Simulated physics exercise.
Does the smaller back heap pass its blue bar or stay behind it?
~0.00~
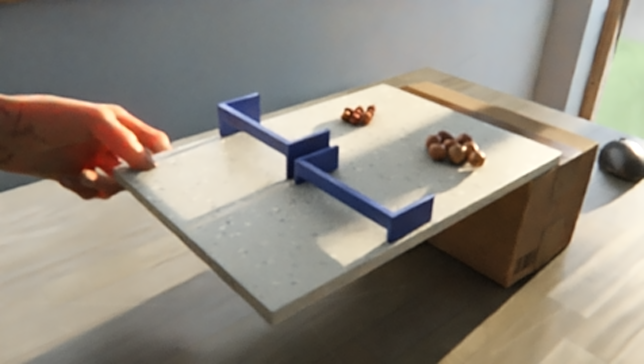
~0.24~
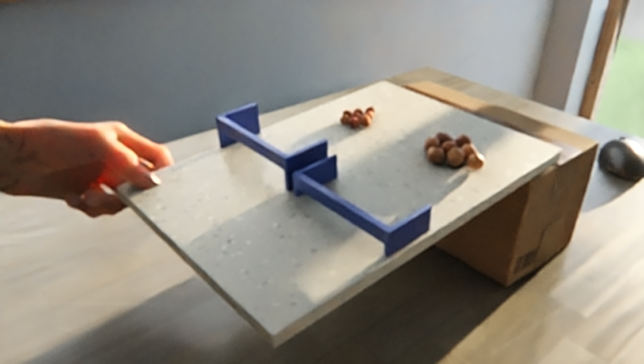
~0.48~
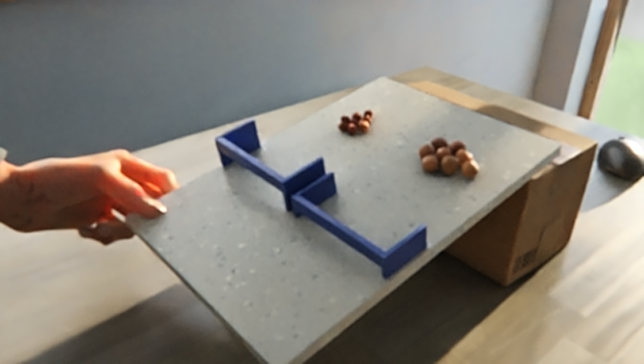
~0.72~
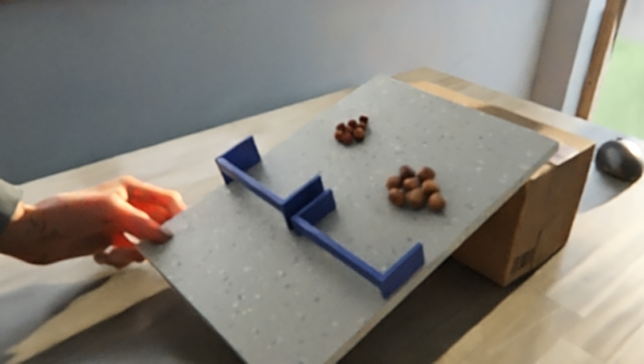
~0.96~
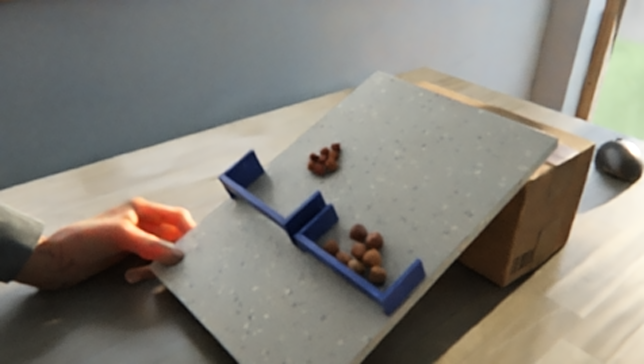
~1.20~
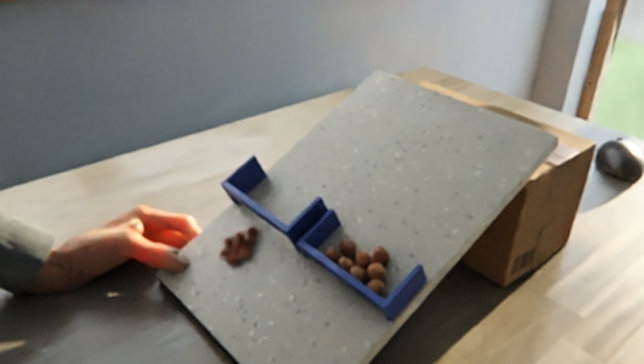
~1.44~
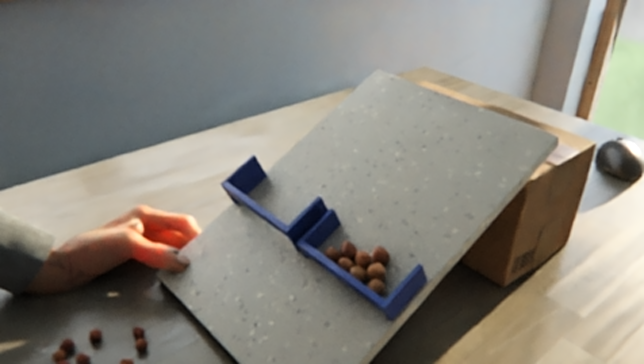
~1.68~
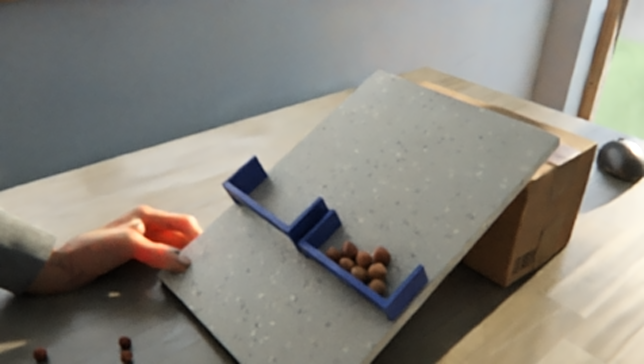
The smaller back heap passes its blue bar and rolls off the board, while the larger front heap stays behind its own bar.
The video shows a hand lowering the free end of a speckled board propped on a cardboard box, until two heaps of small brown balls slide down. The larger front heap stops behind its blue bar, while the smaller back heap passes under its bar and off the board.
